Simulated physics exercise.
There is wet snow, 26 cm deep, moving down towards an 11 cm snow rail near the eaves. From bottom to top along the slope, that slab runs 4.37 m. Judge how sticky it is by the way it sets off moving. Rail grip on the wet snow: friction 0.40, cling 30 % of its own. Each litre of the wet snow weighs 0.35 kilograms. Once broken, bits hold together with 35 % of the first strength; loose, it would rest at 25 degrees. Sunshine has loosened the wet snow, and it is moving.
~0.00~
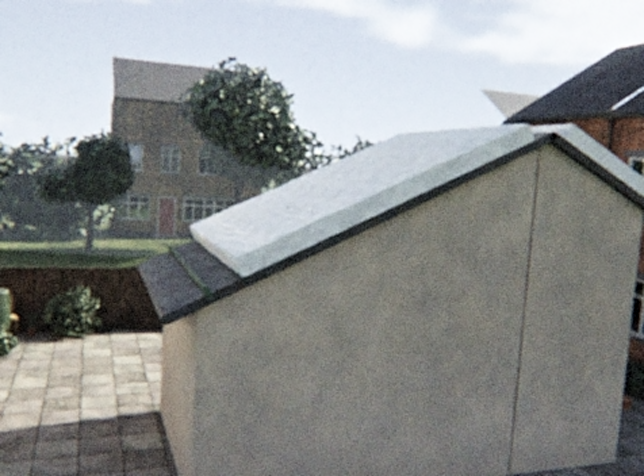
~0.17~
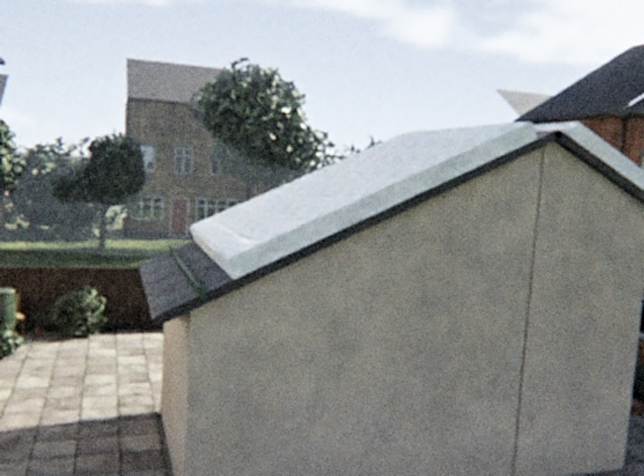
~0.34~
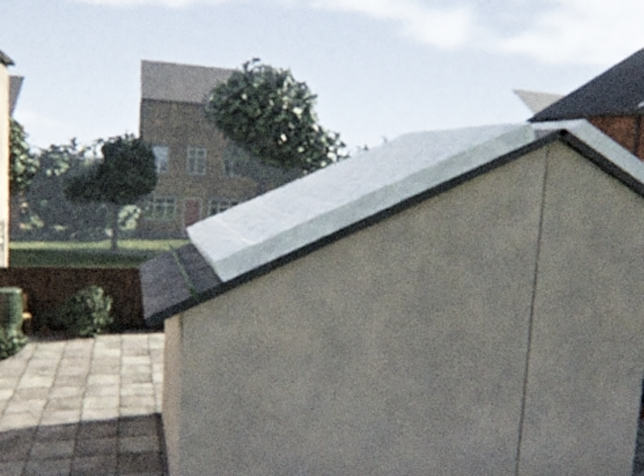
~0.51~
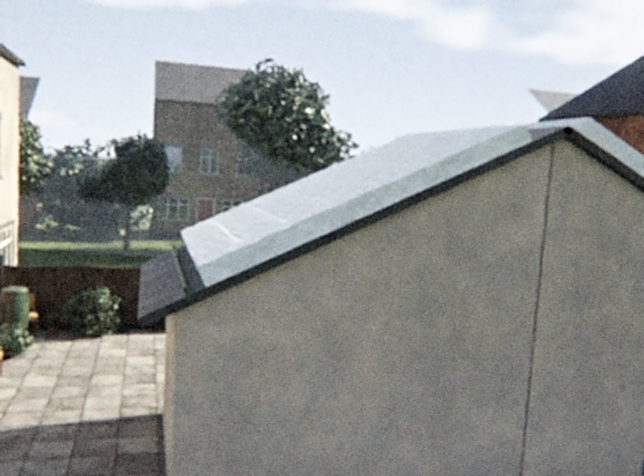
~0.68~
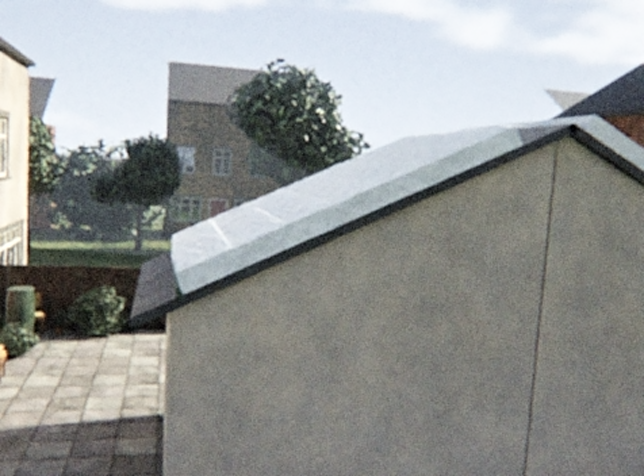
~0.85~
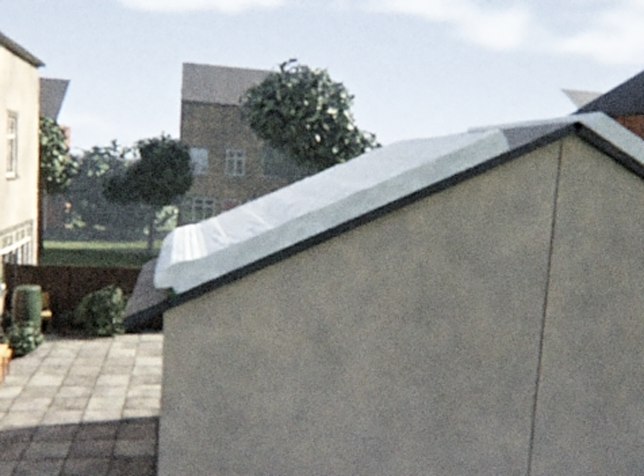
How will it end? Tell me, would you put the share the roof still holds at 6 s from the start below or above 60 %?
I would say below.
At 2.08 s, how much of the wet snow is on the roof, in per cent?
About 70 percent.
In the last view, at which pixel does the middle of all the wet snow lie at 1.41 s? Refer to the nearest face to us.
At about (273, 240).
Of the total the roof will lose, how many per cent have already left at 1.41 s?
About 10 out of 100.
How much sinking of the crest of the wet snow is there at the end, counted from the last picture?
The top ends up roughly 1.4 m below where it was in the last picture.
After 1.41 s, 94 % of the snow is on the roof.
After 2.08 s, 69 % of the snow is on the roof.
After 2.74 s, 46 % of the snow is on the roof.
After 3.40 s, 34 % of the snow is on the roof.
After 6.00 s, 28 % of the snow is on the roof.
